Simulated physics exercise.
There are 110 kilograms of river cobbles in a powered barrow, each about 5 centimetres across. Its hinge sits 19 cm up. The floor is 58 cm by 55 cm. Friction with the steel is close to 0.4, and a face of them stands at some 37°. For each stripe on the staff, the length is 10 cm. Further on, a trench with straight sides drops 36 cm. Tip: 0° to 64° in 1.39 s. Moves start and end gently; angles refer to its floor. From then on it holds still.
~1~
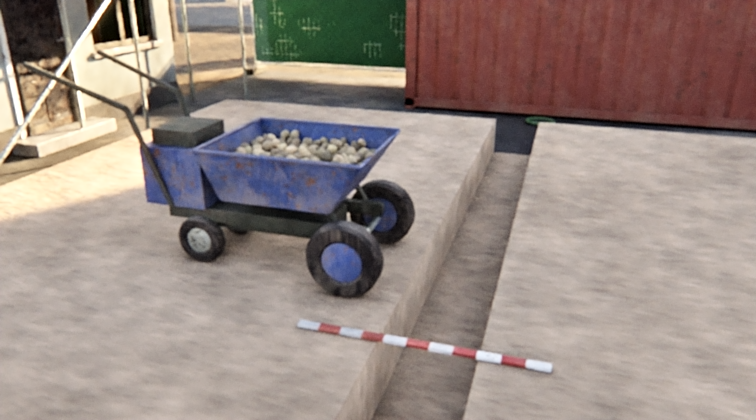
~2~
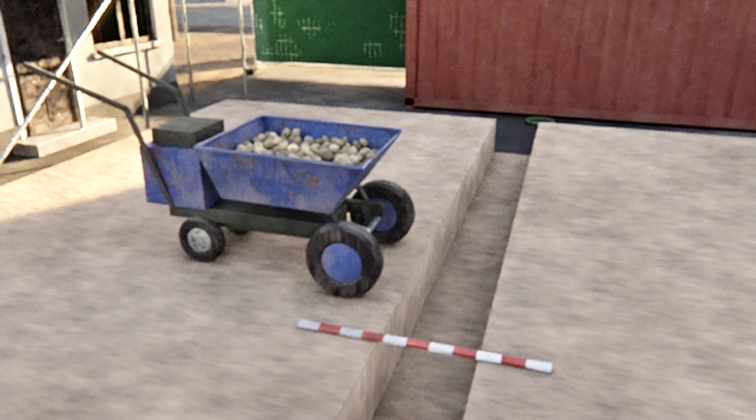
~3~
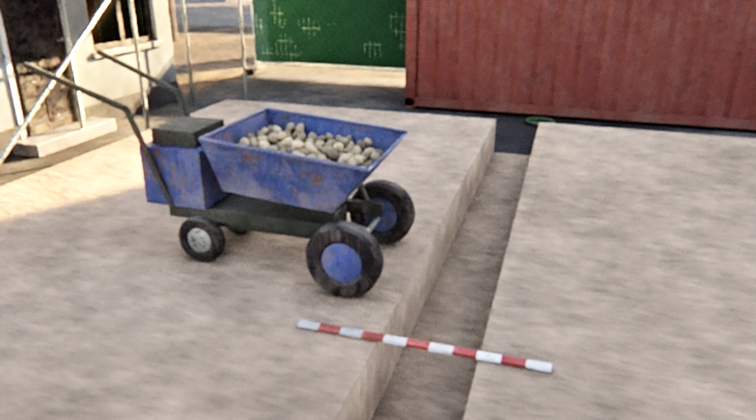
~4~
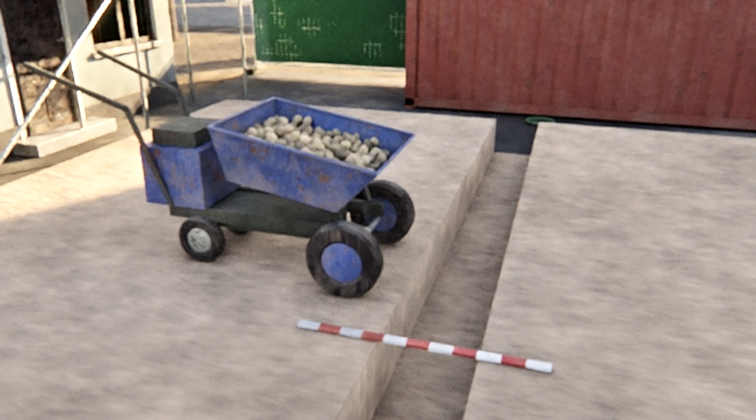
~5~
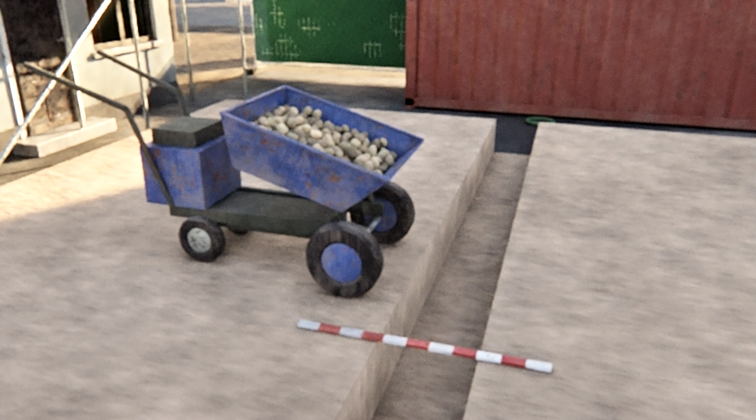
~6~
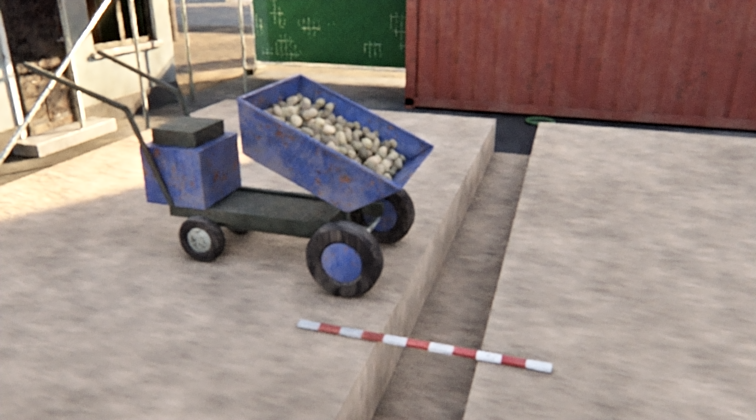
A blue cart's tray, loaded with pale stones, slowly tilted up at its left end beside a straight trench, while the wheels stayed put and a red-and-white striped staff lay across the gap.
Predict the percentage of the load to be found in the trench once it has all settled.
Roughly 56 percent of the load ends up there.
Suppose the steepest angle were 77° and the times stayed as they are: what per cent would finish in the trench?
Then close to 60 per cent.
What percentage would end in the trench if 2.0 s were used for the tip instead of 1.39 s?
It would come to roughly 60 per cent.
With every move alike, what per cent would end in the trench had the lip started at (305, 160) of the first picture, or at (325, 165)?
It'd be around 80 per cent and after that around 80 per cent.
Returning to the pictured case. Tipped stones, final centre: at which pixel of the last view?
Their middle ends up near (476, 334).
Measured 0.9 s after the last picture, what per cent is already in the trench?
About 15%.
Then, 0.5 s after the last picture the floor is at 54°, 100 % in the tray; the foremost stones are at (426, 209).
Then, 0.9 s after the last picture the floor is at 64°, 79 % in the tray, 17 % in the trench, 4 % past the trench; the foremost stones are at (514, 275).
Then, 1.3 s after the last picture the floor is at 64°, 49 % in the tray, 29 % in the trench, 23 % past the trench; the foremost stones are at (603, 303).
Then, 3.2 s after the last picture the floor is at 64°, 20 % in the tray, 56 % in the trench, 24 % past the trench; the foremost stones are at (678, 312).
